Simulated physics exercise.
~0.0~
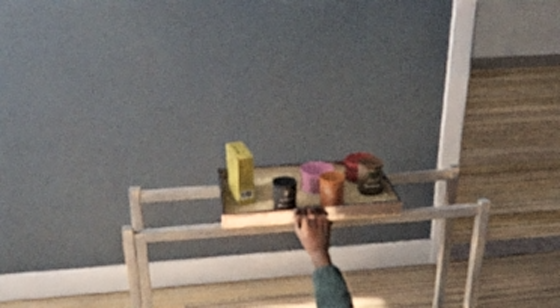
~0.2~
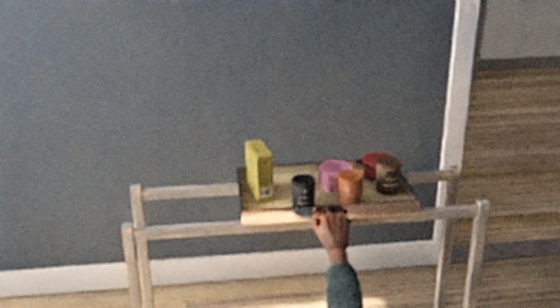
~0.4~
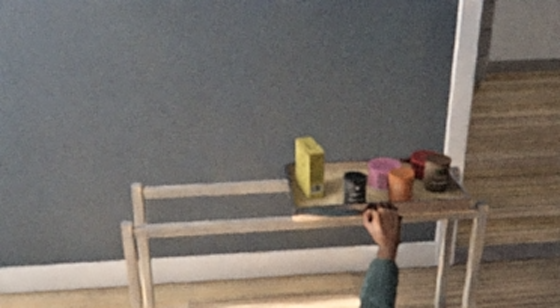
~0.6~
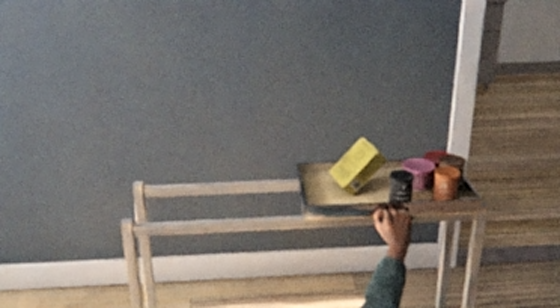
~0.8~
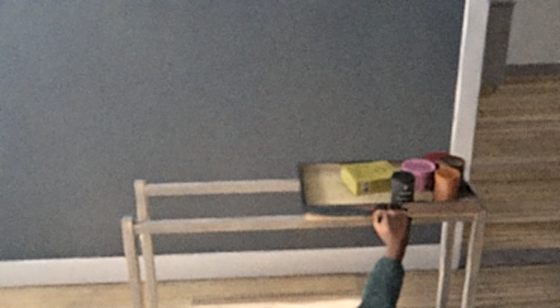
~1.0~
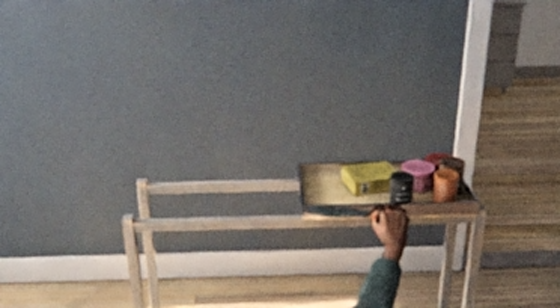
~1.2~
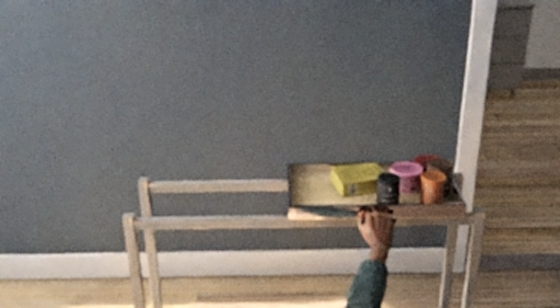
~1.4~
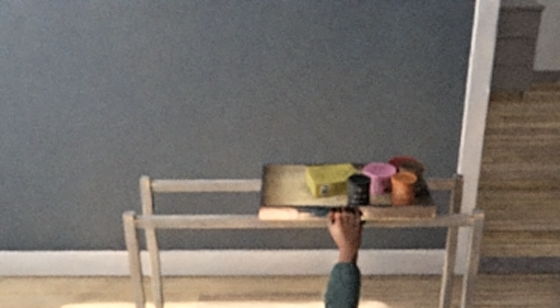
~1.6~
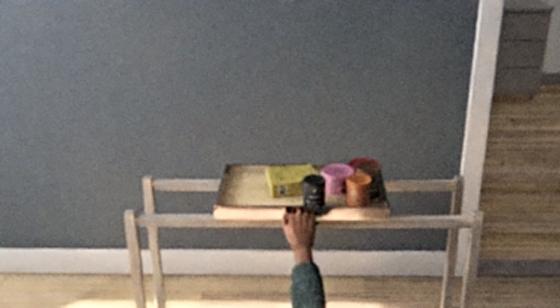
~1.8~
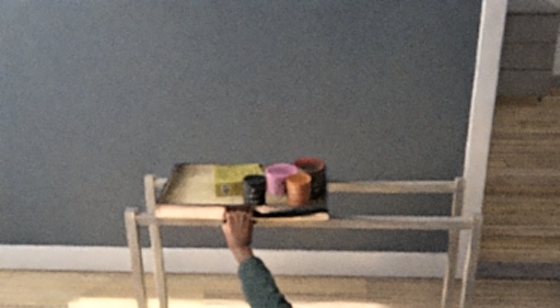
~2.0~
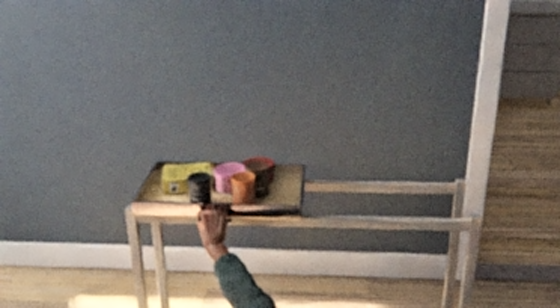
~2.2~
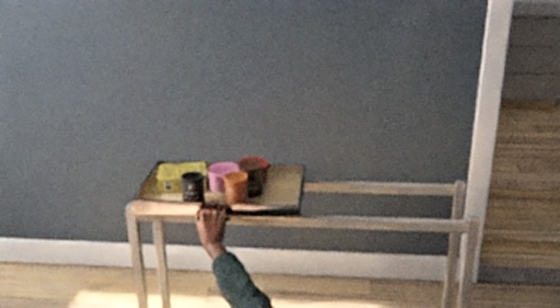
A hand in a dark green sleeve grips the front edge of a tray resting on a pale wooden rack, seen from slightly above against a grey wall. A tall yellow packet stands at the left of the tray, with a black tin, a pink tub, an orange tin, a red tub and a brown tin to its right. The hand slides the tray right to the rack's end, where the packet tips over onto its side. It then pushes the tray back to the left end, where it stops with the packet lying flat and the others upright.
